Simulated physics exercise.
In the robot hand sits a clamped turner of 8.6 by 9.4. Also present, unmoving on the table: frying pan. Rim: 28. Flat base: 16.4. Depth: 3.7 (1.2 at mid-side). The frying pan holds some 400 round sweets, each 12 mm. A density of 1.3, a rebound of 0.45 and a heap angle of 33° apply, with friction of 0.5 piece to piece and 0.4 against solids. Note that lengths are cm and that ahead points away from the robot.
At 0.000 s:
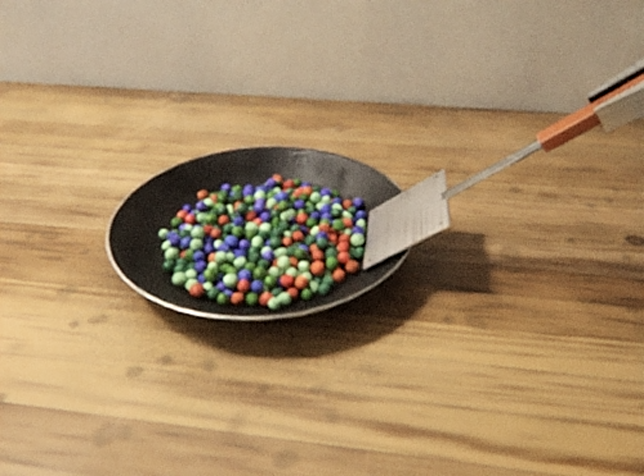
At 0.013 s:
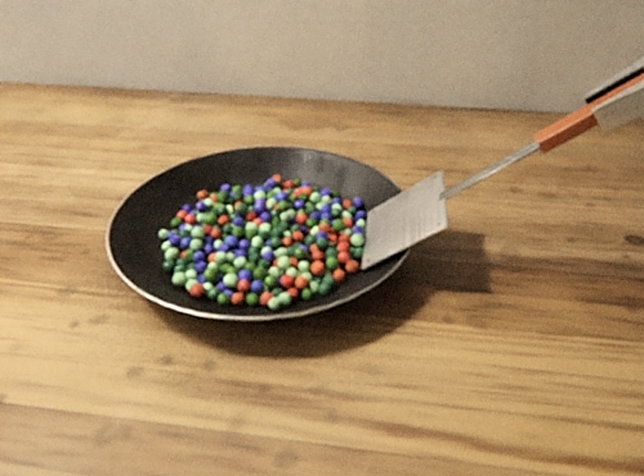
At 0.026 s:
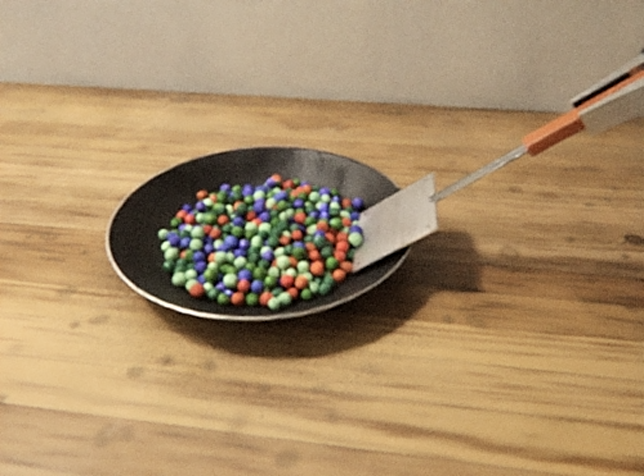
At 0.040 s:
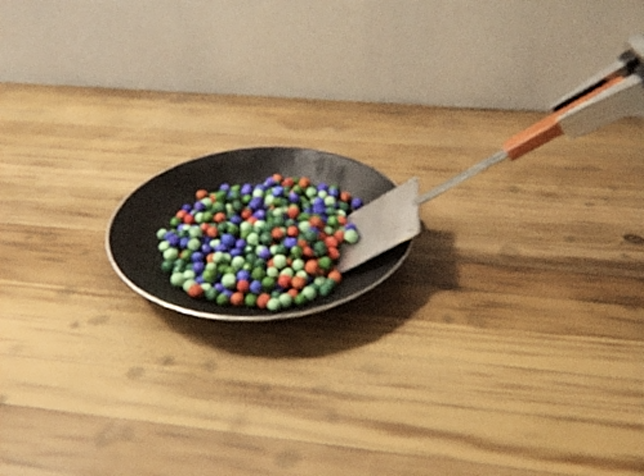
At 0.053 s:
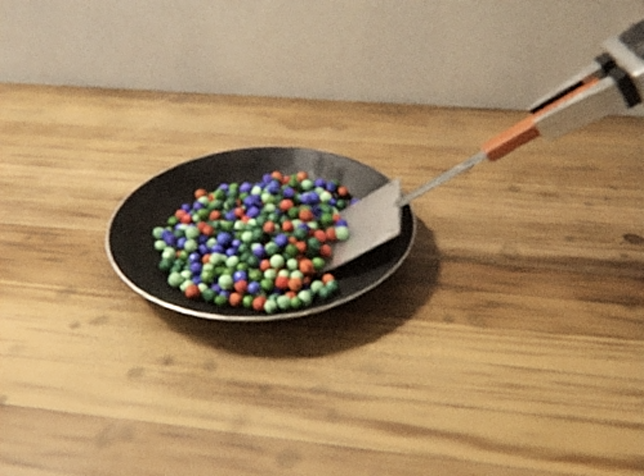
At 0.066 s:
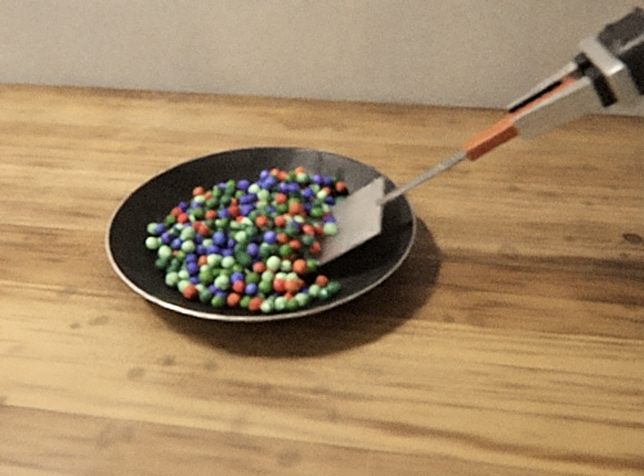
At first, a turner held by a robot hand rests almost still at the right edge of a dark frying pan of red, green, blue and pale green balls on a wooden table. Then it slides left into the pan, pushing the nearest balls and shifting the pile slightly leftward.
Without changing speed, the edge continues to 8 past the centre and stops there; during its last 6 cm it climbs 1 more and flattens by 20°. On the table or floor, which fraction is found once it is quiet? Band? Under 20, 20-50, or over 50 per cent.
20-50 per cent.
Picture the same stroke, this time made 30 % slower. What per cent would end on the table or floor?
Near 5 %.
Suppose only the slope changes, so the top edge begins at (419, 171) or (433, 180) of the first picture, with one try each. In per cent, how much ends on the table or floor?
Roughly 30% and 20%.
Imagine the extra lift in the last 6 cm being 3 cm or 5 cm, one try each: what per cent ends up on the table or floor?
Near 25 and 20 percent respectively.
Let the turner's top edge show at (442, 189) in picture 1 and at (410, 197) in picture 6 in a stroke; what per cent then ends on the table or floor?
Roughly 5 %.
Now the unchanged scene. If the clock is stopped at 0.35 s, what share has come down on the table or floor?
Estimate: About 25 percent.
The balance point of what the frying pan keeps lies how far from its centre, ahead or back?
Forward offset: Roughly 4.5 cm.
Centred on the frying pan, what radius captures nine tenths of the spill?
Distance from centre: Approx. 40 cm.
By 0.10 s, sloping 39°, highest piece 6 above the table; 398 in the frying pan.
By 0.13 s, sloping 34°, highest piece 7 above the table; 398 in the frying pan.
By 0.35 s, sloping 19°, highest piece 5 above the table; 298 in the frying pan, 96 on the table or floor, 4 on the blade or in flight.
By 1.40 s, sloping 19°, highest piece 5 above the table; 295 in the frying pan, 103 on the table or floor.
Final count, 295 in the frying pan, 103 on the table or floor. That is 26 % on the table or floor.
